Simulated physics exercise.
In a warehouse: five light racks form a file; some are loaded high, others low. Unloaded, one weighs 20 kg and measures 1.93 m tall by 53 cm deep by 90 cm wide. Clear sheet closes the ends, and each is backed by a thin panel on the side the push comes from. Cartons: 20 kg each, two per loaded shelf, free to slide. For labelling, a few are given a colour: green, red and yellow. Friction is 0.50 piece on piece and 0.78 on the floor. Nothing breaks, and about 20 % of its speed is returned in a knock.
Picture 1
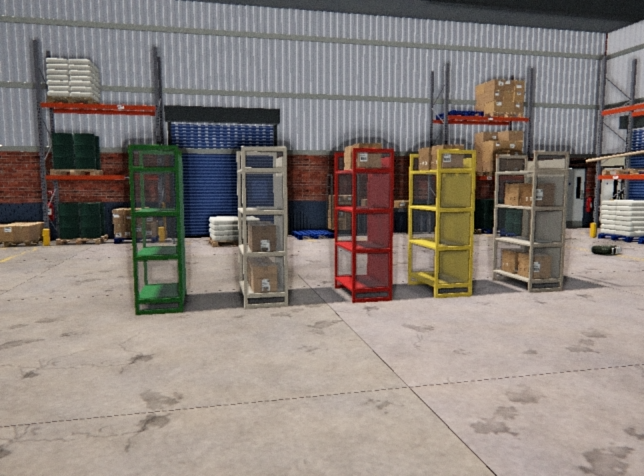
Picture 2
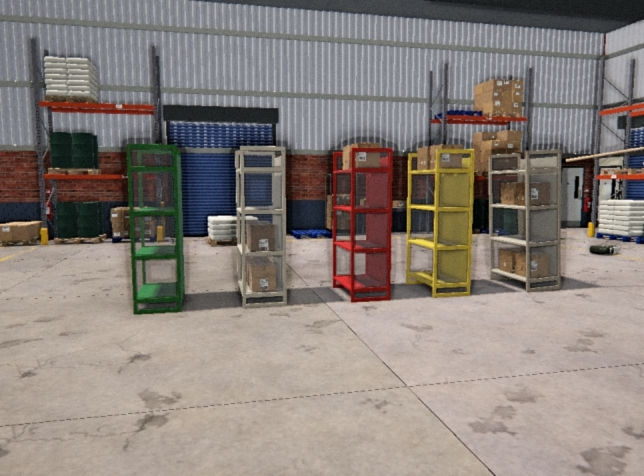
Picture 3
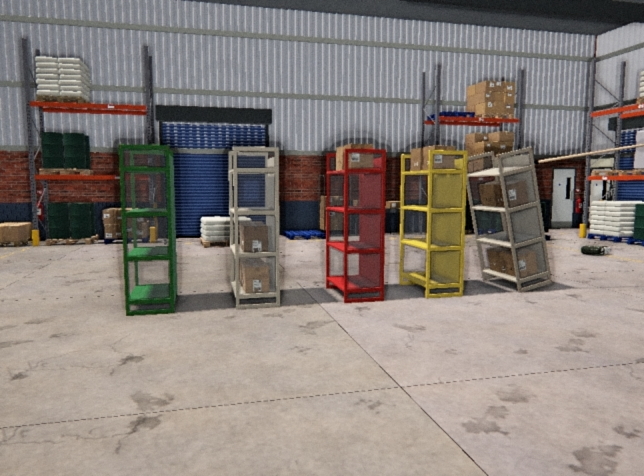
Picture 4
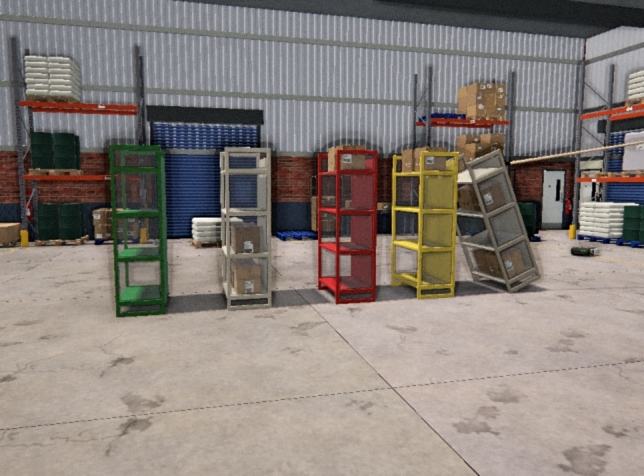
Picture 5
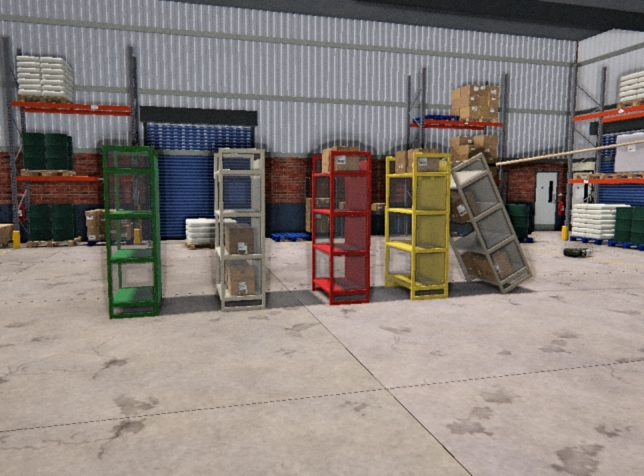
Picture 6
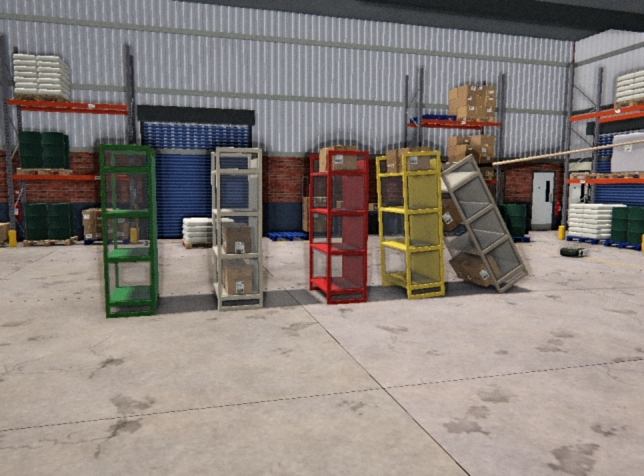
Pale rack at the right end leaning left against the yellow one as a pole pushes in from the right.
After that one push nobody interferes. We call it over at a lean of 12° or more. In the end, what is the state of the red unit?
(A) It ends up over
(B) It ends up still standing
Option A: It ends up over.
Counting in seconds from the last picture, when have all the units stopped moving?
At about 3.0 s.
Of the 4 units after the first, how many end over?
The total is 4.
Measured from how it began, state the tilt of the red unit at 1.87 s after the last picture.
Roughly 60°.
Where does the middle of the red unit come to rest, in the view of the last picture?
Look near (257, 254) in the last frame.
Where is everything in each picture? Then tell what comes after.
In the first picture (each place is the centre of the face we see best; the camera pans a little), pole end (585, 161) 20 cm from the first unit; red unit (373, 226); green unit (156, 231); yellow unit (455, 225); the others all in place.
The second picture shows pole end (565, 161) pushing; red unit (372, 226); the others all in place.
The third picture shows pole end (538, 162) pushing; red unit (365, 227); the others all in place.
The fourth picture shows pole end (509, 164) pushing; red unit (357, 228); the others all in place.
The fifth picture shows pole end (495, 165) stopped; red unit (351, 229); the others all in place.
The sixth picture shows pole end (492, 165) stopped; red unit (348, 228); yellow unit (424, 226) tilted 4°; green unit (128, 232); one has shifted.
Then, 1.05 s later than the last frame, 6 cartons spilt or dropped; 2 of the 4 other units over; red unit tilted 14°; yellow unit tilted 30°.
Then, 1.87 s later than the last frame, 8 cartons spilt or dropped; 4 of the 4 other units over; red unit tilted 57°; yellow unit tilted 59°.
When it is over, 12 cartons spilt or dropped; 4 of the 4 other units over; red unit tilted 68°; green unit lying flat; yellow unit tilted 62°. Not one is left standing. In pixels of the last frame, middles, red unit near (257, 254), green unit near (14, 291).
